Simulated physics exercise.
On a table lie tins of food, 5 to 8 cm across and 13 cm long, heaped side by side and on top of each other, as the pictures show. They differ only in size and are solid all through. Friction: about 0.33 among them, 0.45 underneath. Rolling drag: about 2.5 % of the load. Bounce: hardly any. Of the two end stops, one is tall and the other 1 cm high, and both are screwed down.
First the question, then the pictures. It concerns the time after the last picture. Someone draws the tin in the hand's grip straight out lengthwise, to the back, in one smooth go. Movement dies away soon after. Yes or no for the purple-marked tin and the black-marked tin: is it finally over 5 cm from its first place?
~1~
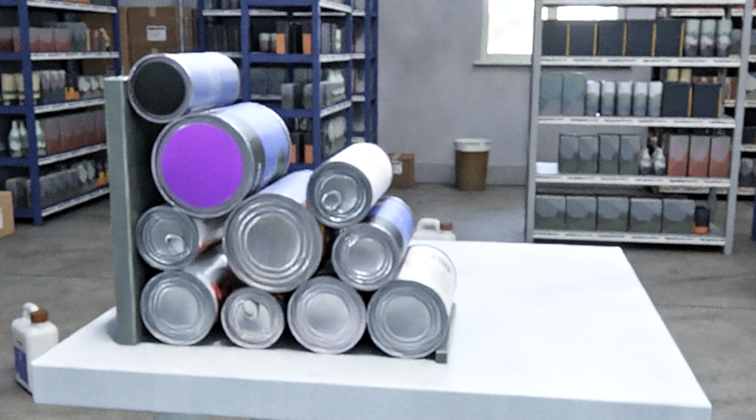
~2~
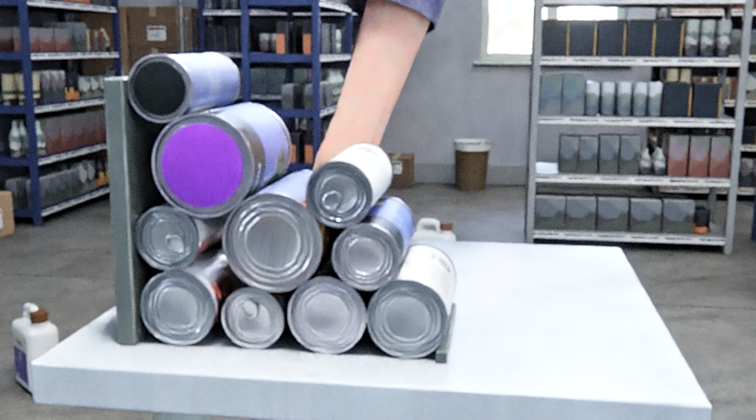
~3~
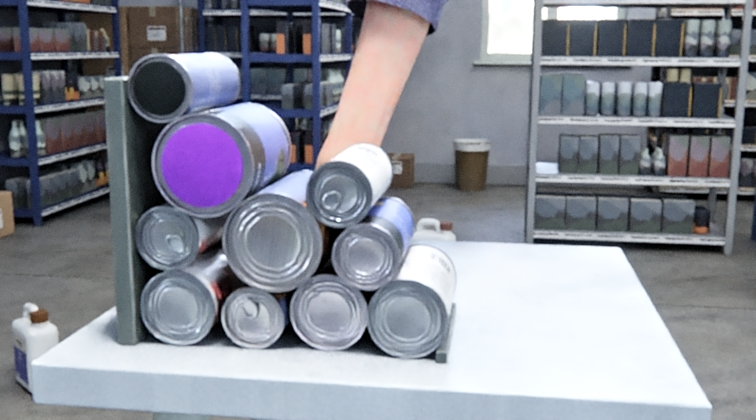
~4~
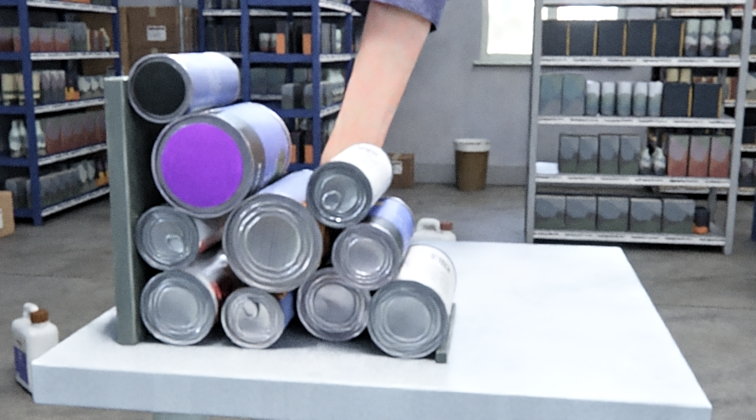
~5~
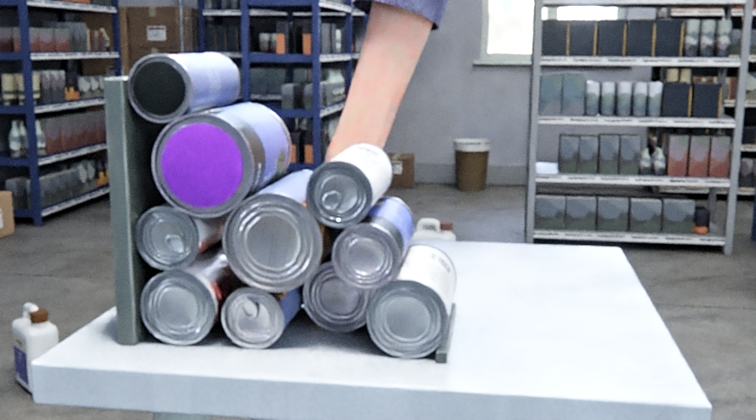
Purple: No; black: No.
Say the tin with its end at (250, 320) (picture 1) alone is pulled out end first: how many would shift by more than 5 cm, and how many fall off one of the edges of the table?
Answer: 0 and 0, in that order.
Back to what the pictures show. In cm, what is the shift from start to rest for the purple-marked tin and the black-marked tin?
Purple-marked tin: 0, black-marked tin: 0.
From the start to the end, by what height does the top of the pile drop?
The top ends up around 0 cm lower.
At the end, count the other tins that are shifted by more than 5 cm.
0.
Another 0.39 s on from the last picture, 0 now displaced over 5 cm; purple in place; black in place.
Another 0.46 s on from the last picture, 0 now displaced over 5 cm; purple in place; black 0.5 cm down.
At rest 0.7 s after the last picture, 0 moved over 5 cm; not one off the edges of the table; purple in place; black 0.4 cm down; top of the pile 24 cm high, from 24 cm.
